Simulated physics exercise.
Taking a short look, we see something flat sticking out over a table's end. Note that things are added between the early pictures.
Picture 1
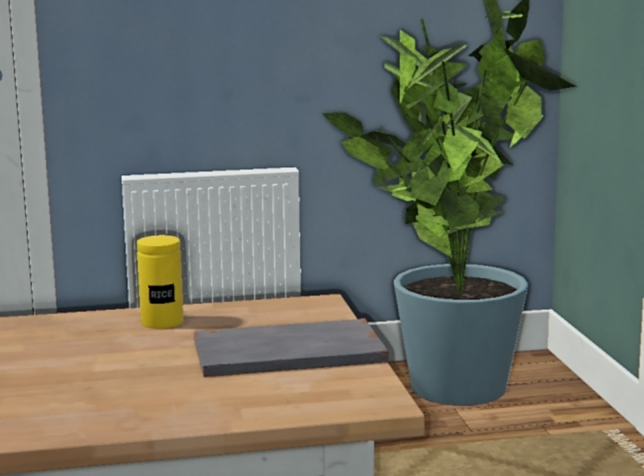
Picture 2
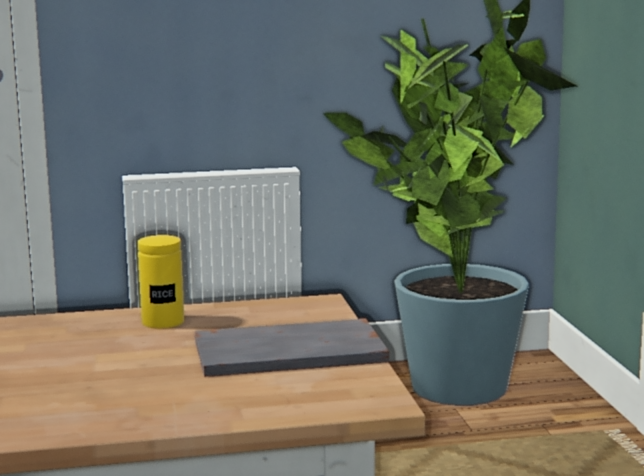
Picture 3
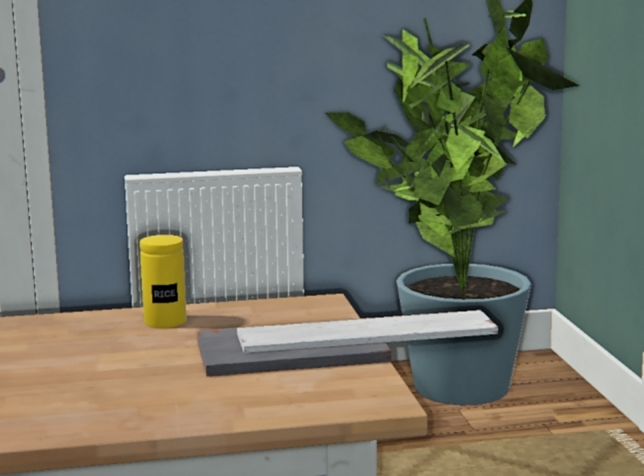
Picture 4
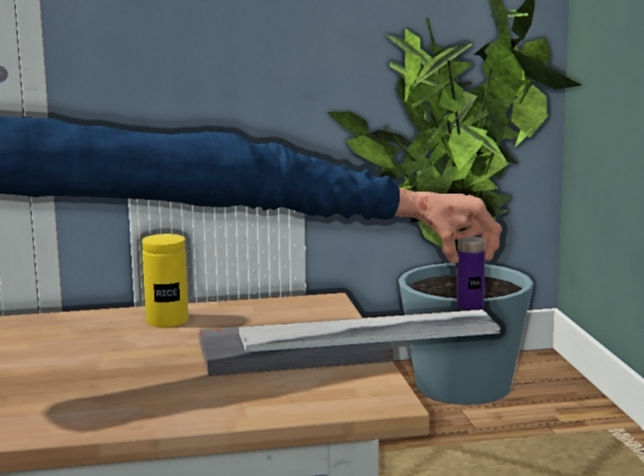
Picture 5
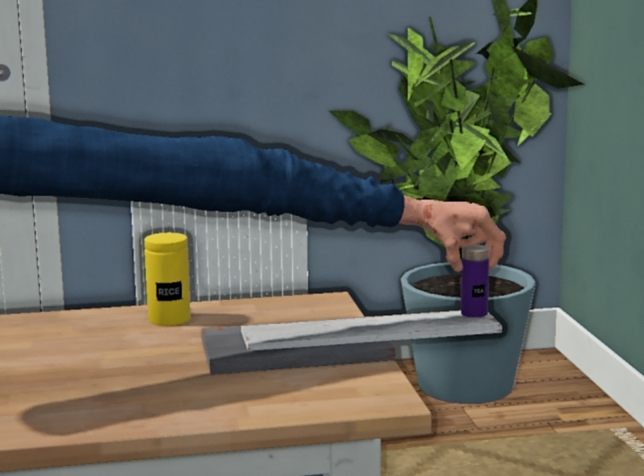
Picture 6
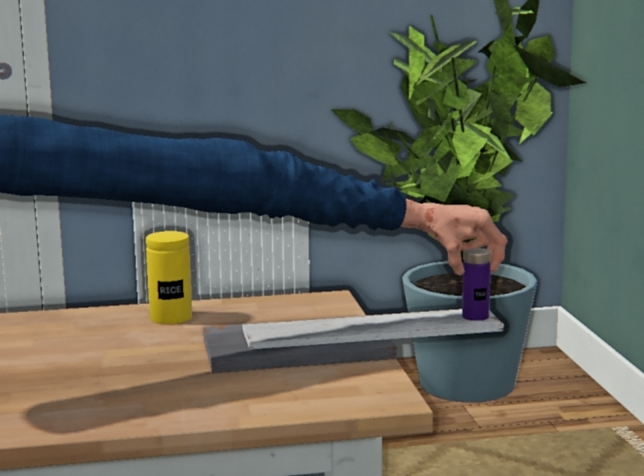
A white board appears on the grey slab, then a hand lowers a purple shaker onto its right end.
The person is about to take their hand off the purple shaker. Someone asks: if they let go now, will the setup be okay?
No, it goes down.
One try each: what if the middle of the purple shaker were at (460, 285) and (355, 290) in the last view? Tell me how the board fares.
First case: It topples; second case: It stays put.
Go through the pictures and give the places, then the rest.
In the first frame, the last thing is not in view yet; grey slab (289, 347).
In the second frame, the last thing is not in view yet; yellow jar (161, 282).
In the third frame, the last thing is not in view yet; white board (367, 331).
In the fourth frame, coming down; purple shaker (471, 273); grey slab (294, 345).
In the fifth frame, coming down; purple shaker (475, 281); yellow jar (168, 279).
In the sixth frame, in place under the hand; purple shaker (476, 284); white board (373, 327).
Then, 0.60 s later than the last frame, purple shaker now down on the floor or falling; white board tilted by 48°.
Then, 0.80 s later than the last frame, white board now down on the floor or falling.
Then, 1.00 s later than the last frame, things are still on the move.
When it is over, down on the floor or falling, purple shaker and white board; the other 2 as before. The board comes down.
